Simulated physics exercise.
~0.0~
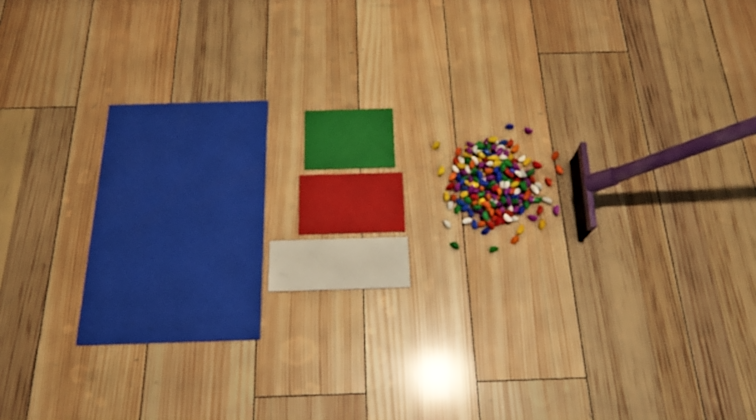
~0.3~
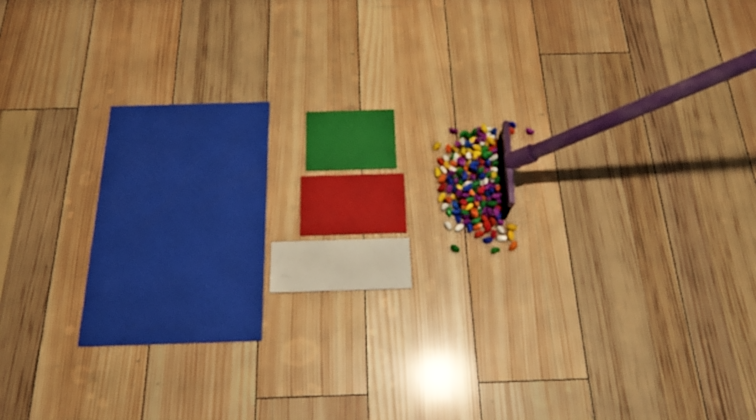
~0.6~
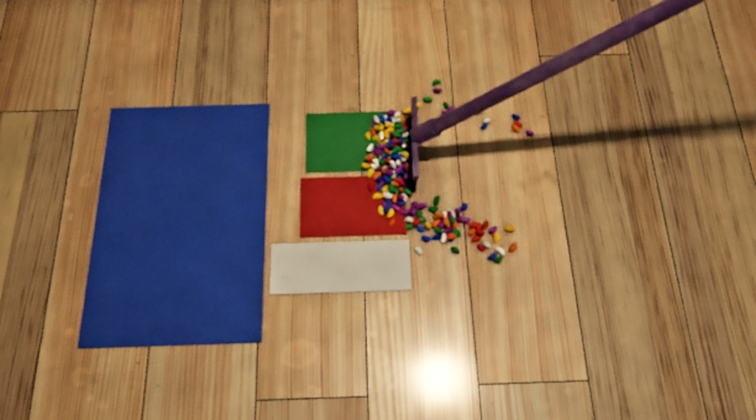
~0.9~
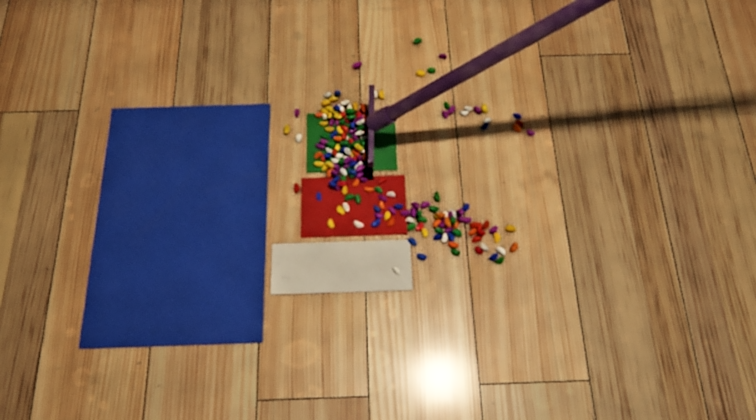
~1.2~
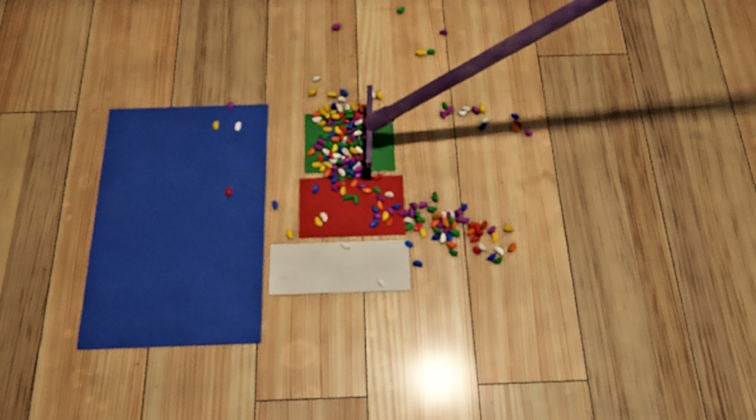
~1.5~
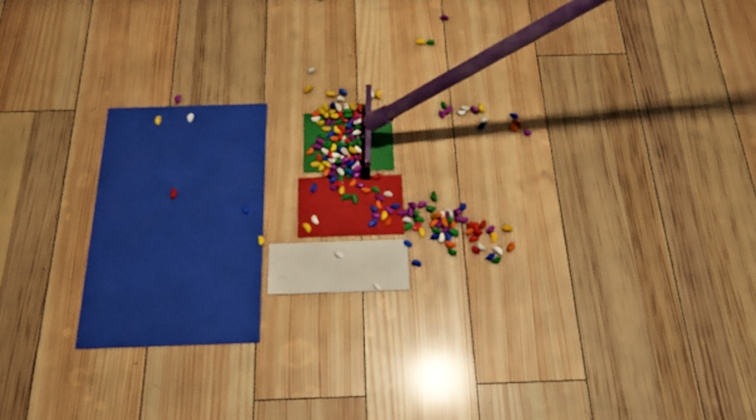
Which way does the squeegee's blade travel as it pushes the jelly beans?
The blade travels to the left, pushing jelly beans towards the mats.
A purple squeegee pushed a heap of colourful jelly beans left across a wooden floor and stopped over the green mat, leaving many bunched there and others scattered over the red mat and bare boards, while a few slid onto the blue mat.
